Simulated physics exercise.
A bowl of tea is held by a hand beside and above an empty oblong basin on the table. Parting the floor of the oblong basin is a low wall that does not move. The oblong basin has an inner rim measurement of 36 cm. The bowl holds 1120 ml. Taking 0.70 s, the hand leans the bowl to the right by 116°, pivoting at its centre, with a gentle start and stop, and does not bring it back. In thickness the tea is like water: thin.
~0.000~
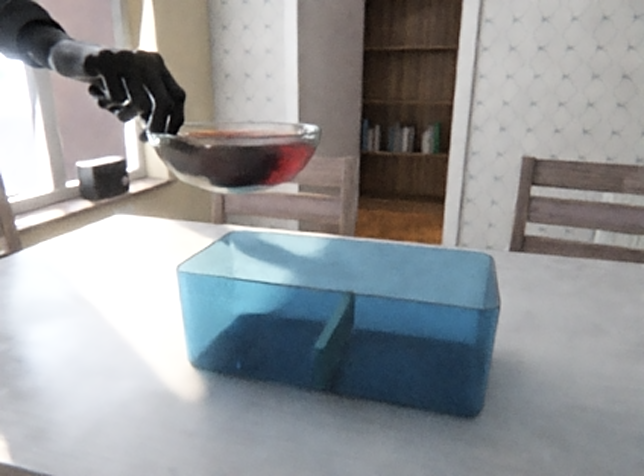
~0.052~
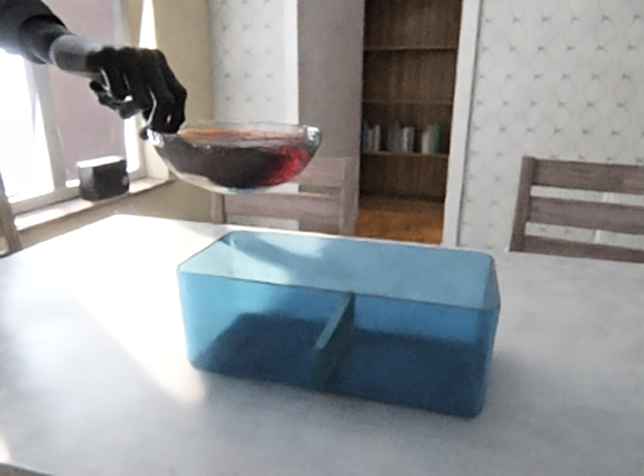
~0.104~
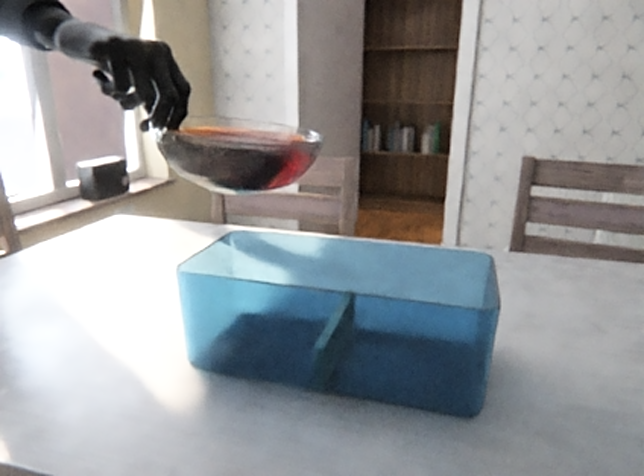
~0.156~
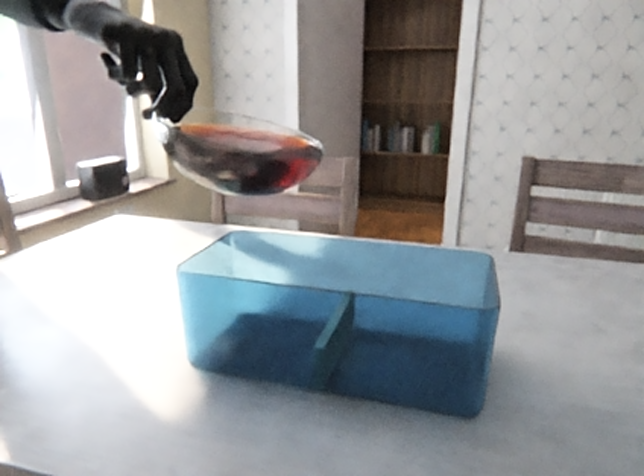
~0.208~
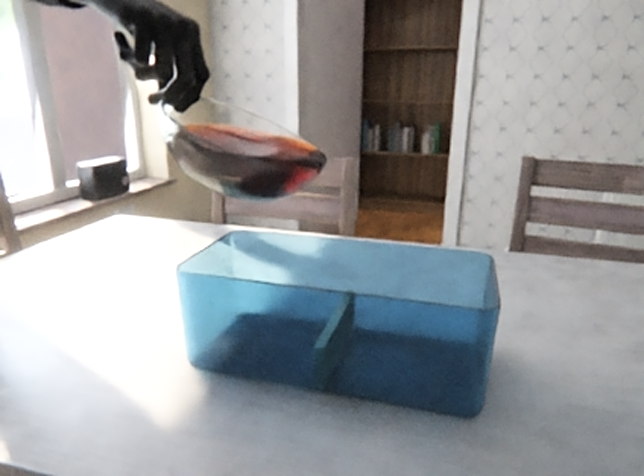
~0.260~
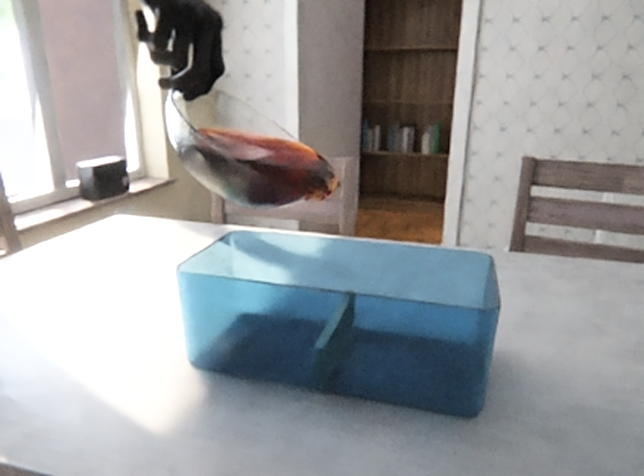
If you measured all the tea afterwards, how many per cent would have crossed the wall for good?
Around 56 per cent would have crossed.
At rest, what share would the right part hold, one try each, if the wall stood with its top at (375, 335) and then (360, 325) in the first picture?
First try about 30 %, second try about 35 %.
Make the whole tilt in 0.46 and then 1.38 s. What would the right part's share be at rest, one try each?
40 in a hundred, followed by 75 in a hundred.
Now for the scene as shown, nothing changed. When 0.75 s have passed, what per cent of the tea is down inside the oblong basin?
Looks like about 80 % of the whole amount.
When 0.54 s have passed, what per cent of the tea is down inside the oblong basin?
Fraction in basin: Approx. 92%.
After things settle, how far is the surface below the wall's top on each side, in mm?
38 mm left, 30 mm right.
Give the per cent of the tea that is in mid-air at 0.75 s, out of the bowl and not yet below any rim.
About 18 % of the total.
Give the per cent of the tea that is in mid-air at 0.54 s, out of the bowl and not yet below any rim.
Around 6 in a hundred.
By 0.54 s the tilt is 102° and 1 per cent is still to pour, 30 is left of the wall and 63 right of it.
By 0.75 s the tilt is 116° and 0 per cent is still to pour, 32 is left of the wall and 48 right of it.
By 0.96 s the tilt is 116° and 0 per cent is still to pour, 38 is left of the wall and 57 right of it.
By 1.20 s the tilt is 116° and 0 per cent is still to pour, 39 is left of the wall and 56 right of it.
At rest 39 per cent lies left of the wall, 56 right of it and 5 outside.
